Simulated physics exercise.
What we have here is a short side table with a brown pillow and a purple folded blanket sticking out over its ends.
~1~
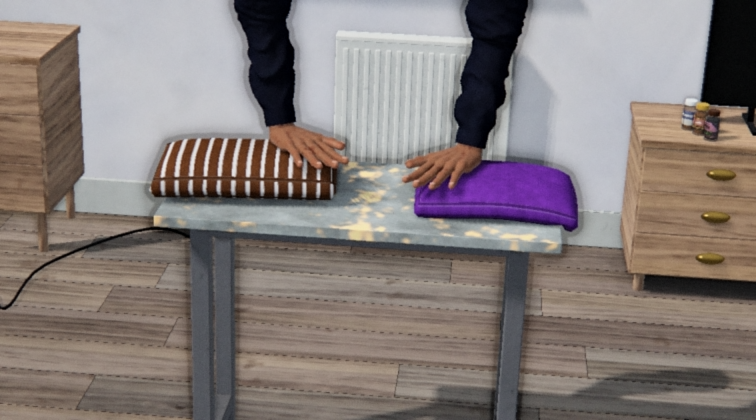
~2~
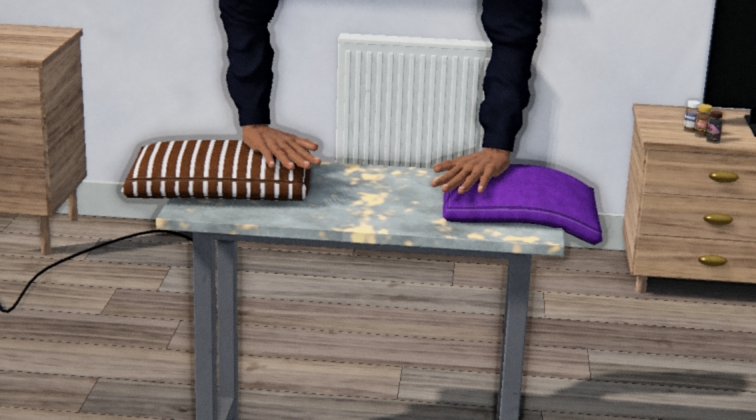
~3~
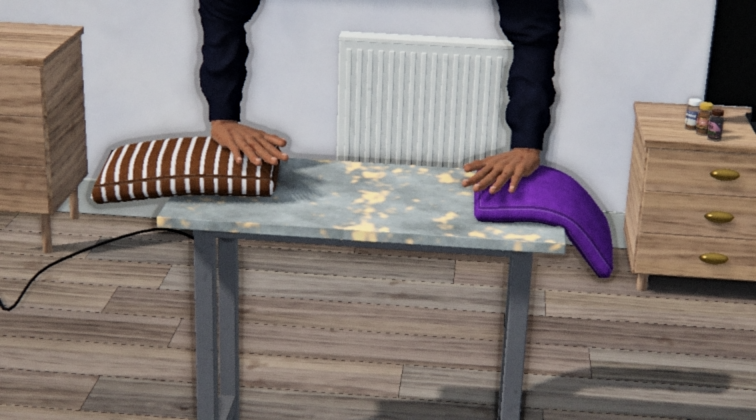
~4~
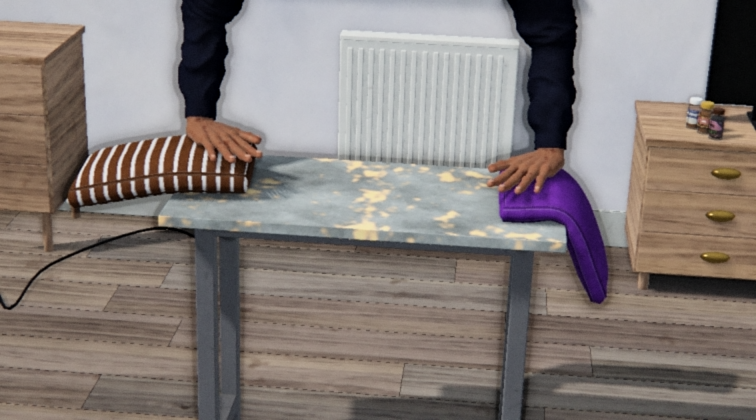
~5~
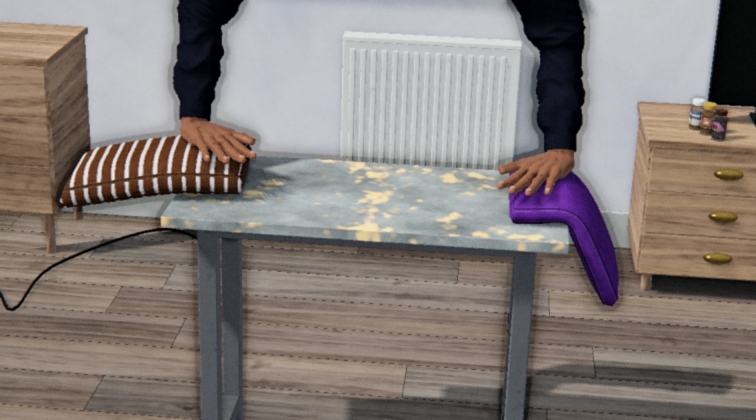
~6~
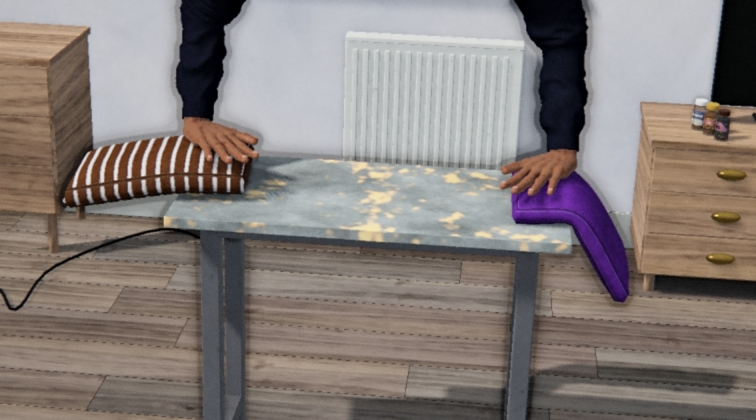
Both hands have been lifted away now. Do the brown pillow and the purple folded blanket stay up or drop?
One by one: The brown pillow parts from it; the purple folded blanket parts from it.
Then, 0.24 s after the last picture, pillow tipping outwards near (160, 186); folded blanket falling near (584, 242).
Then, 0.46 s after the last picture, pillow falling near (163, 267); folded blanket falling near (596, 353).
Then, 0.70 s after the last picture, pillow on the floor; folded blanket on the floor.
At rest, pillow on the floor; folded blanket on the floor. The brown pillow goes down and the purple folded blanket slumps off the end.
